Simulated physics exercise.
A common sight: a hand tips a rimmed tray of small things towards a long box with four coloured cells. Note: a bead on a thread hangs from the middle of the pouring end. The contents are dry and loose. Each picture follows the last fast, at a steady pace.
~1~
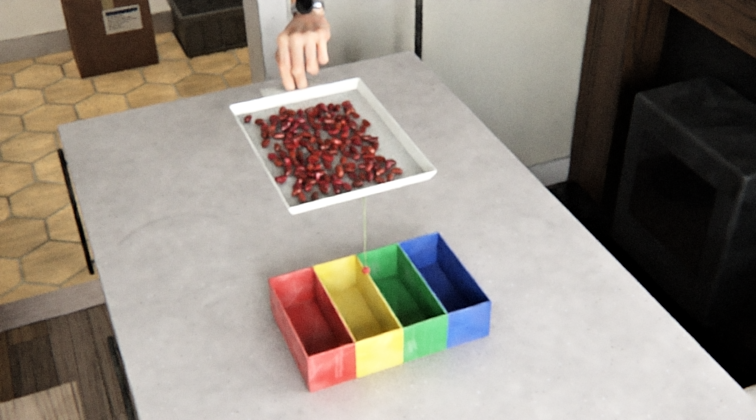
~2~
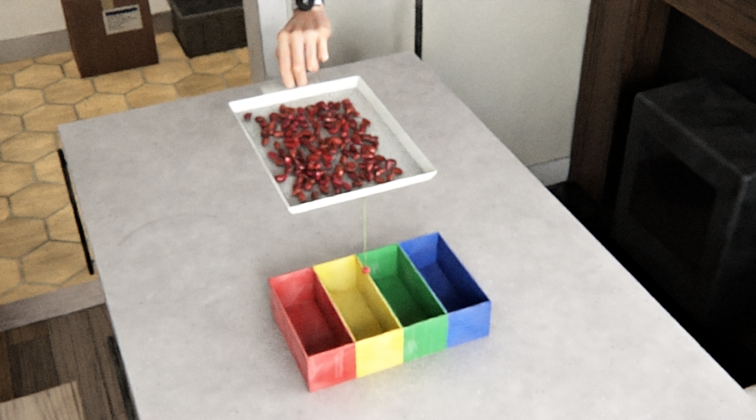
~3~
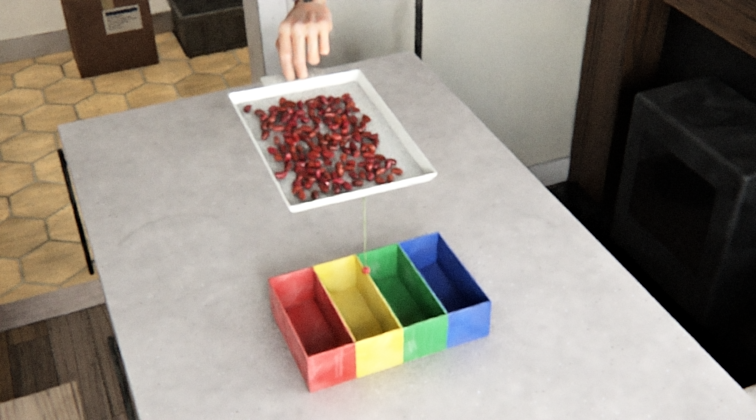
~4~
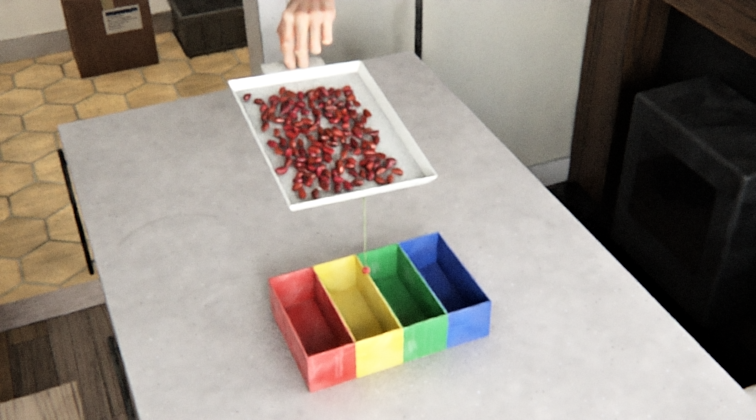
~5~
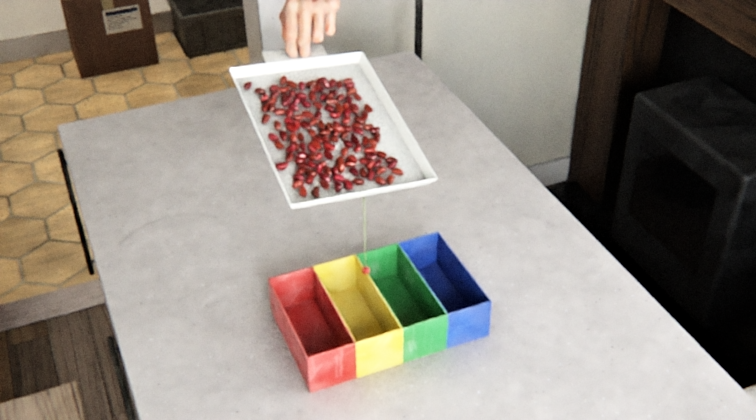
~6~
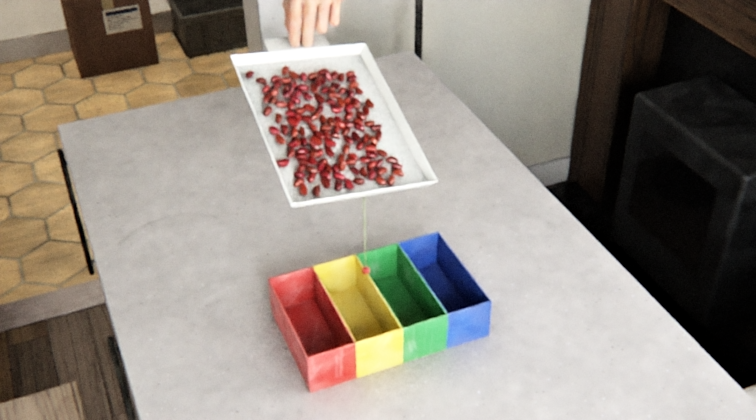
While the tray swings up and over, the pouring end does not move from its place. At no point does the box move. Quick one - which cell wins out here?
The blue one wins out.
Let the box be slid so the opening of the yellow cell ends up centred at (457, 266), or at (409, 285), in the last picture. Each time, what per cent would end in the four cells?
In turn about 80 and about 100 percent.
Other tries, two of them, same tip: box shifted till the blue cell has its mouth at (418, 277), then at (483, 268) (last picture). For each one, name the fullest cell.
Well, the first time it's the blue cell, and the second time it's the green cell.
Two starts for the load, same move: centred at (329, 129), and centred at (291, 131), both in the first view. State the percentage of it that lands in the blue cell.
Around 60 percent the first time, around 60 percent the second.
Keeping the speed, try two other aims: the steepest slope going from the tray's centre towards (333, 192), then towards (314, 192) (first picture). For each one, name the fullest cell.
For the first aim it is the red cell, and for the second it is red.
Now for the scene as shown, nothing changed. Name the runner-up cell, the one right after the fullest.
Second place goes to the green cell.
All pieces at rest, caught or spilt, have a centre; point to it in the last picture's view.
(435, 310).
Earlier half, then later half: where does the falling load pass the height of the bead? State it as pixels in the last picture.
The opening half passes (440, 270), the closing half (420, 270).
Just after the last frame, tray tipped steeply; the larger part on the tray; roughly a quarter falling or outside the box.
A moment on, tray tipped right over; just a few on the tray; roughly half in the blue cell; roughly a quarter in the green cell; about a tenth in the yellow cell; about a tenth falling or outside the box.
Further on, tray tipped past a quarter turn; roughly half in the blue cell; roughly a third in the green cell; about a tenth in the yellow cell; about a tenth falling or outside the box.
When it is over, tray tipped past a quarter turn; roughly half in the blue cell; roughly a third in the green cell; about a tenth in the yellow cell; not one in the red cell; about a tenth outside the box.
